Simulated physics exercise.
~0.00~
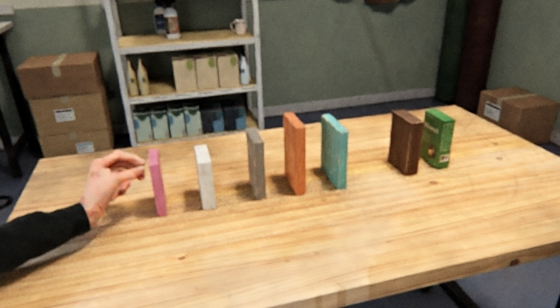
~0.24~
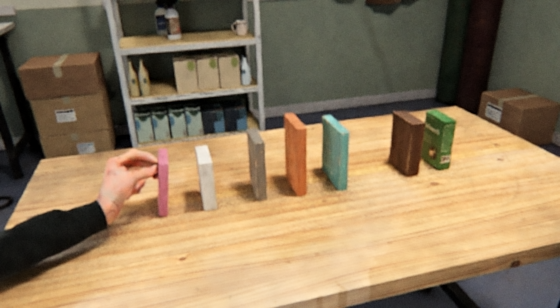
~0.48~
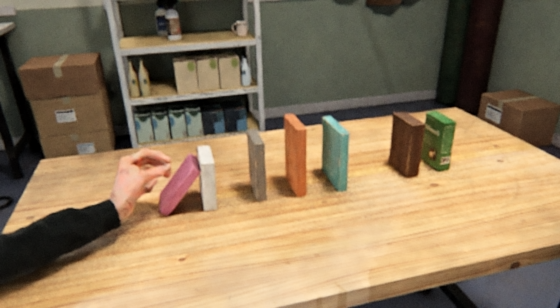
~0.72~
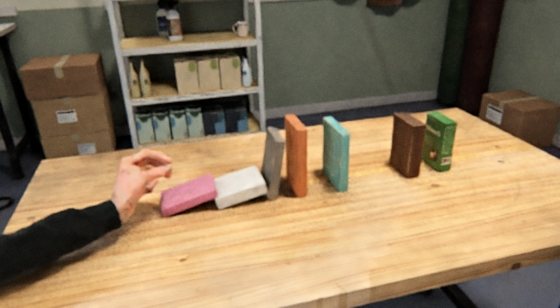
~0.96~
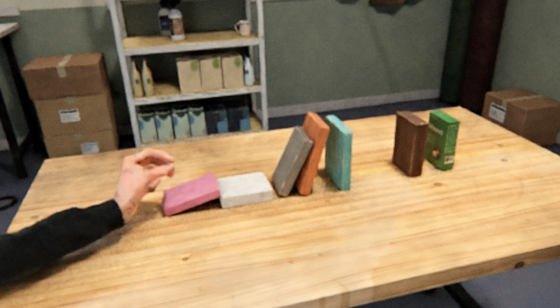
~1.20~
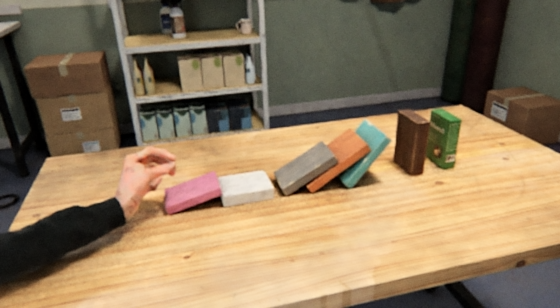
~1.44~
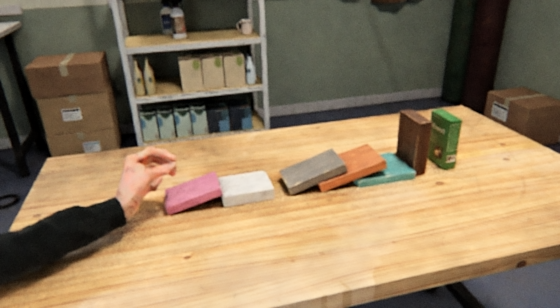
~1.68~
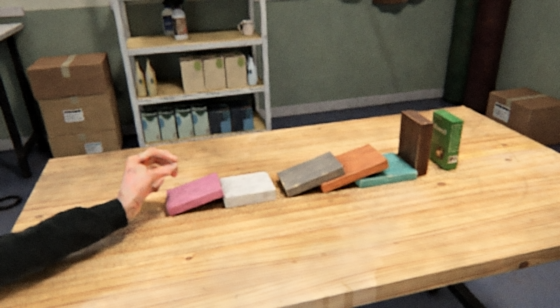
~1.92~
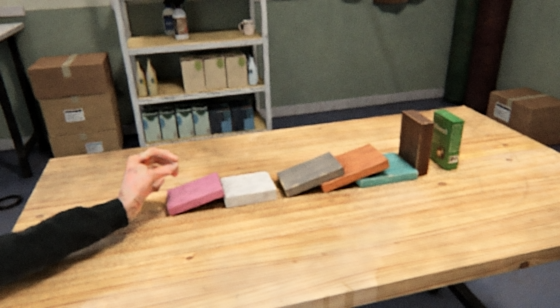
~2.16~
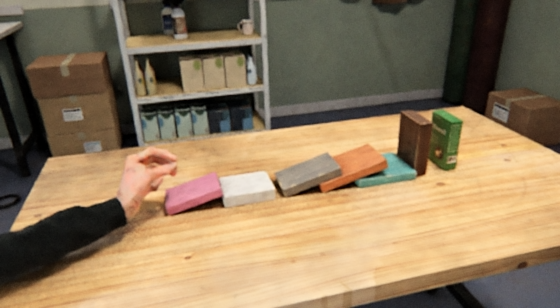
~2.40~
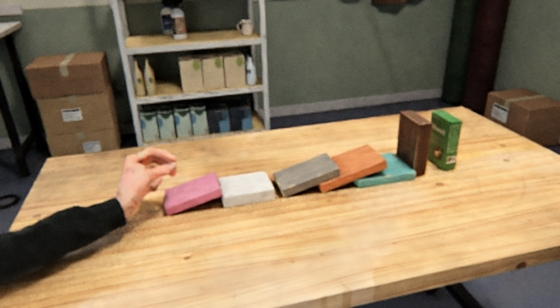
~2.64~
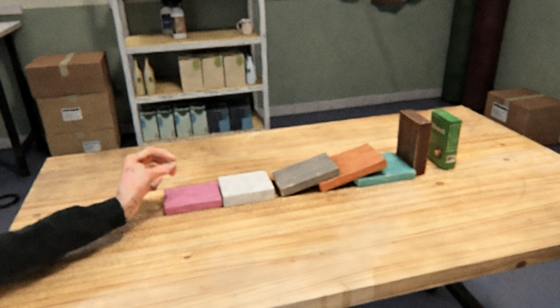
At first, seven upright blocks stand in a spaced row on a wooden table, and a hand at the left reaches for the pink one. The fingers tip the pink block rightward into the white block, then stay still nearby. The white block falls against the grey one, which leans into the orange block. Orange then pushes into turquoise, and all three topple to the right. The turquoise block drops at the foot of the brown block, which stays standing. Finally, five blocks lie toppled, some resting on their neighbours, while the brown and green ones remain upright.
